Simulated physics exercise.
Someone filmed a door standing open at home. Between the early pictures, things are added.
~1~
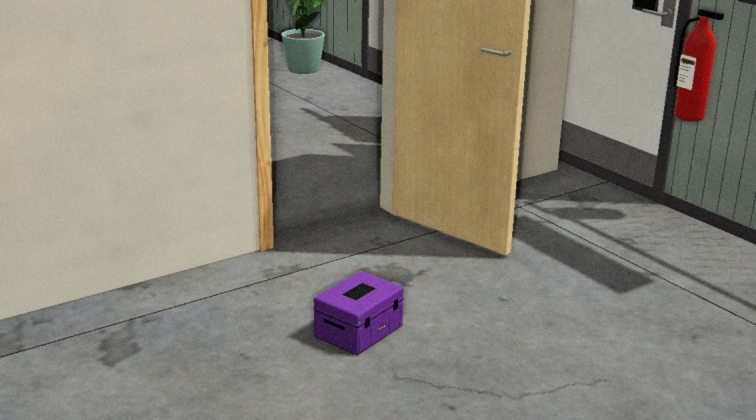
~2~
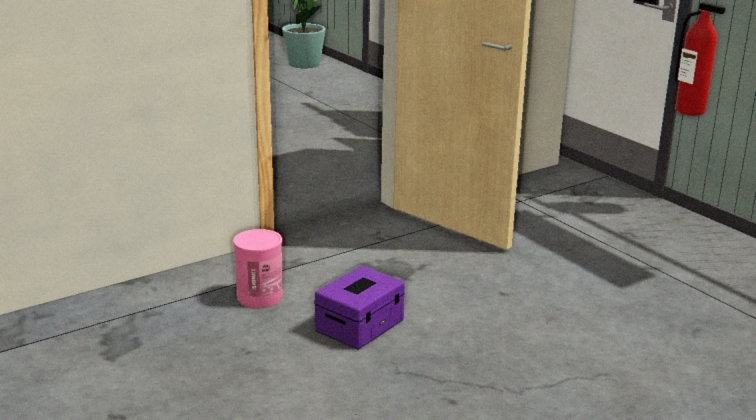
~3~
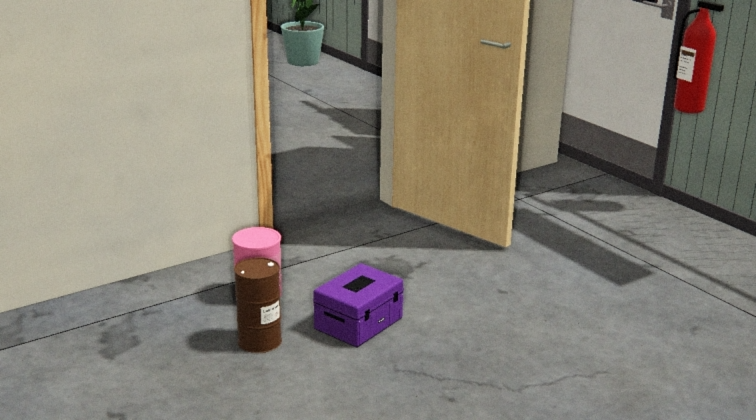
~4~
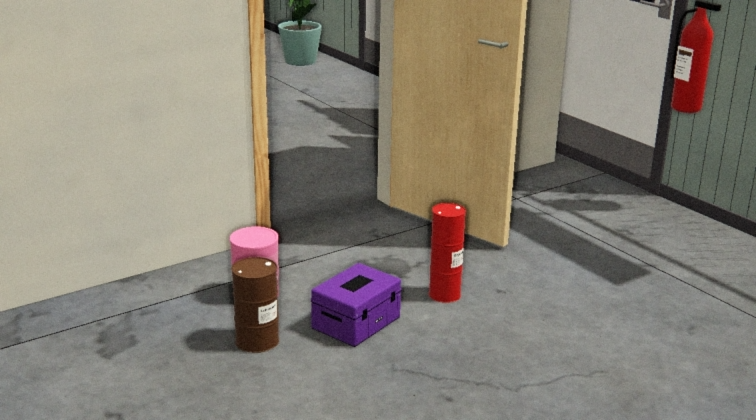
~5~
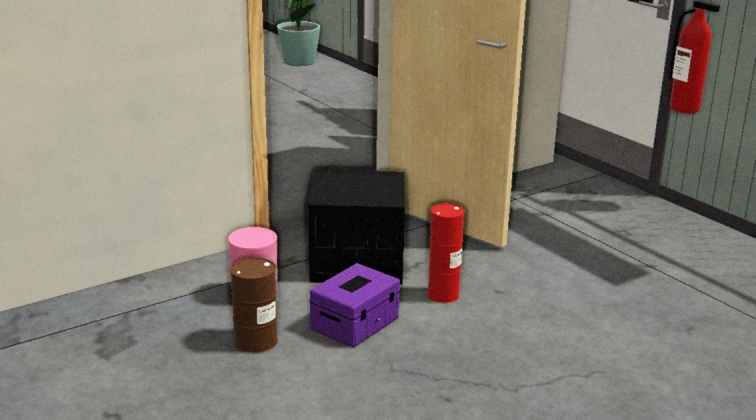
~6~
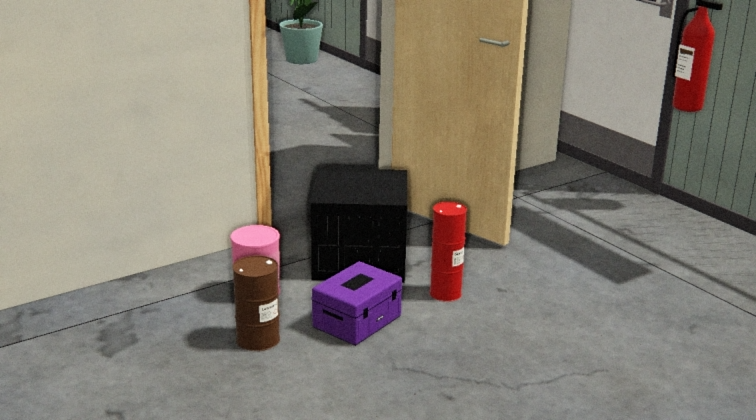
A wooden door stood wide open and still while a pink canister, then a brown one, a red one and finally a black chest appeared around a purple toolbox on the floor.
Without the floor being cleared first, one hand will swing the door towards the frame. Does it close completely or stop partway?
It stops partway.
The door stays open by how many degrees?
Close to 60 degrees, I'd say.
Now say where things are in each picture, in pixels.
Door wide open and still, in the first frame.
Door wide open and still; purple toolbox (360, 306), in the second frame.
Door wide open and still, in the third frame.
Door wide open and still; purple toolbox (356, 303); brown canister (256, 305), in the fourth frame.
Door wide open and still; red canister (446, 254), in the fifth frame.
Door wide open and still; black chest (360, 224); purple toolbox (357, 302), in the sixth frame.
Then, 0.50 s past the last view, open by 94°.
Then, 0.90 s past the last view, open by 77°.
Then, 1.20 s past the last view, open by 64°.
Finally, open by 60°; all 5 still in place. Final places as the last picture's camera would see them, black chest near (355, 225).
